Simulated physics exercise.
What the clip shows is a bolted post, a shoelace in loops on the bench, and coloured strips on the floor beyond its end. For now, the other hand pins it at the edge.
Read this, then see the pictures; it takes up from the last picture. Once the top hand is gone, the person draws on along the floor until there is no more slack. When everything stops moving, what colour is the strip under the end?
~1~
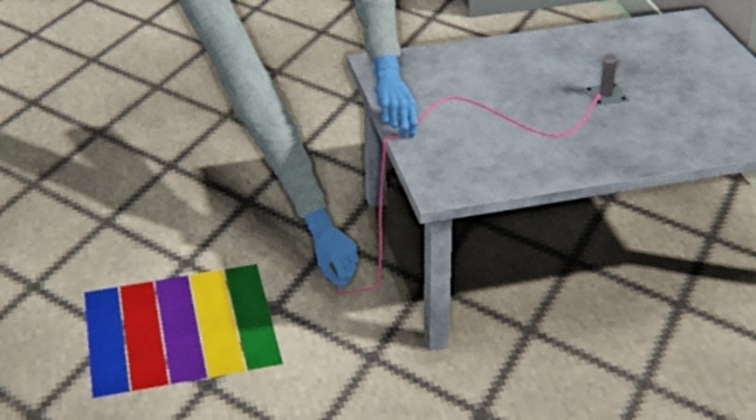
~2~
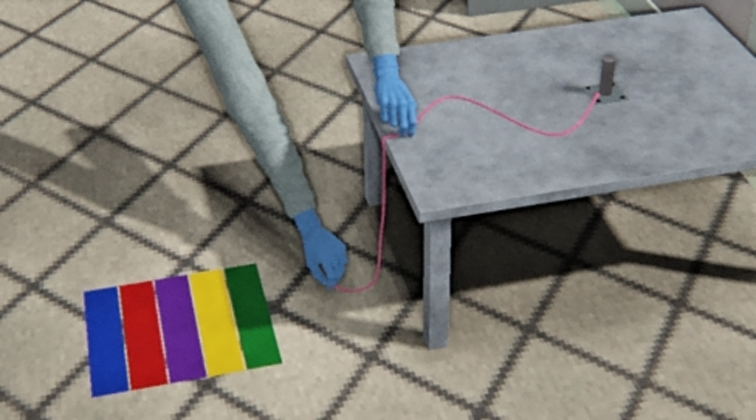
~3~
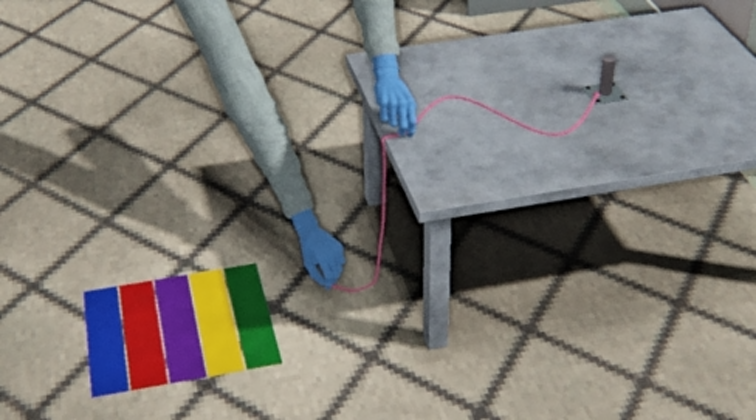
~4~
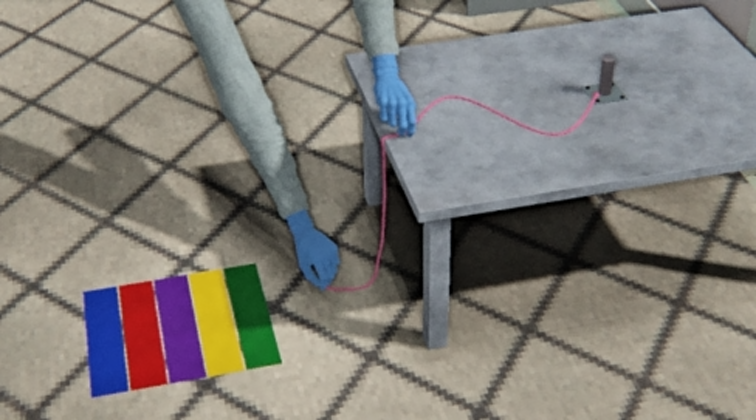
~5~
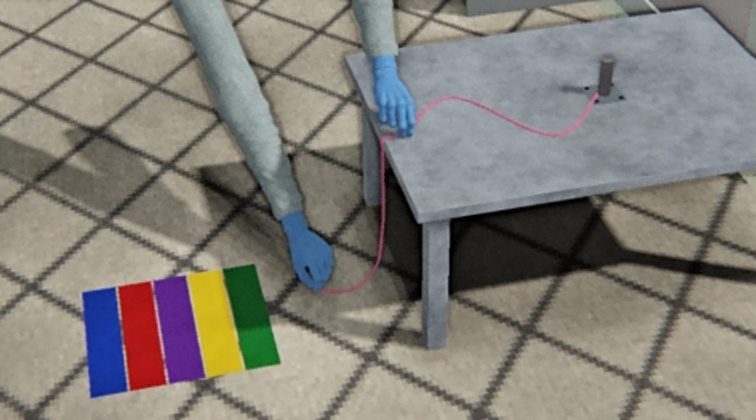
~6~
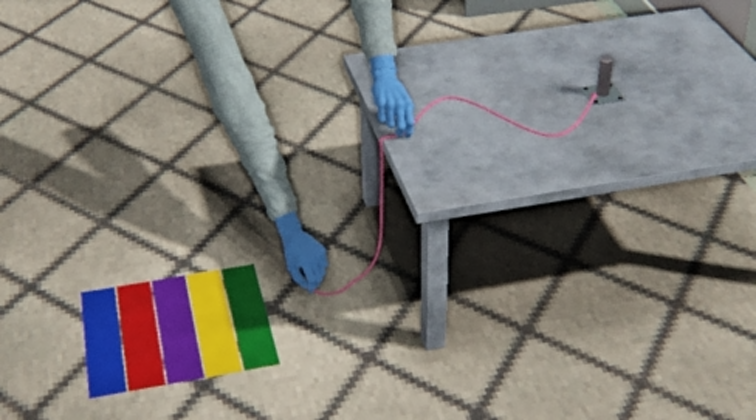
The strip under the end is blue.
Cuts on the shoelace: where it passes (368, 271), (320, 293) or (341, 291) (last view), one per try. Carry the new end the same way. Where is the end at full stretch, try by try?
The places are (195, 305), (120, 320) and (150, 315).
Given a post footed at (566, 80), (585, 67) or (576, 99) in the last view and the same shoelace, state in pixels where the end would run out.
In pixels, the answers are (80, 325), (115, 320) and (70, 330).
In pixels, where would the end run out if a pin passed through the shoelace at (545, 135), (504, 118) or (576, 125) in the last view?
About (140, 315), (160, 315) and (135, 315).
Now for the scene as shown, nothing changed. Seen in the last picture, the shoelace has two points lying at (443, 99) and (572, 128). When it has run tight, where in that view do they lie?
(384, 137) and (532, 108), roughly.
Soon after, end near (176, 310); over purple.
Then, end near (129, 318); over red.
At full stretch, end near (103, 323); over blue. The end stops over the blue strip.
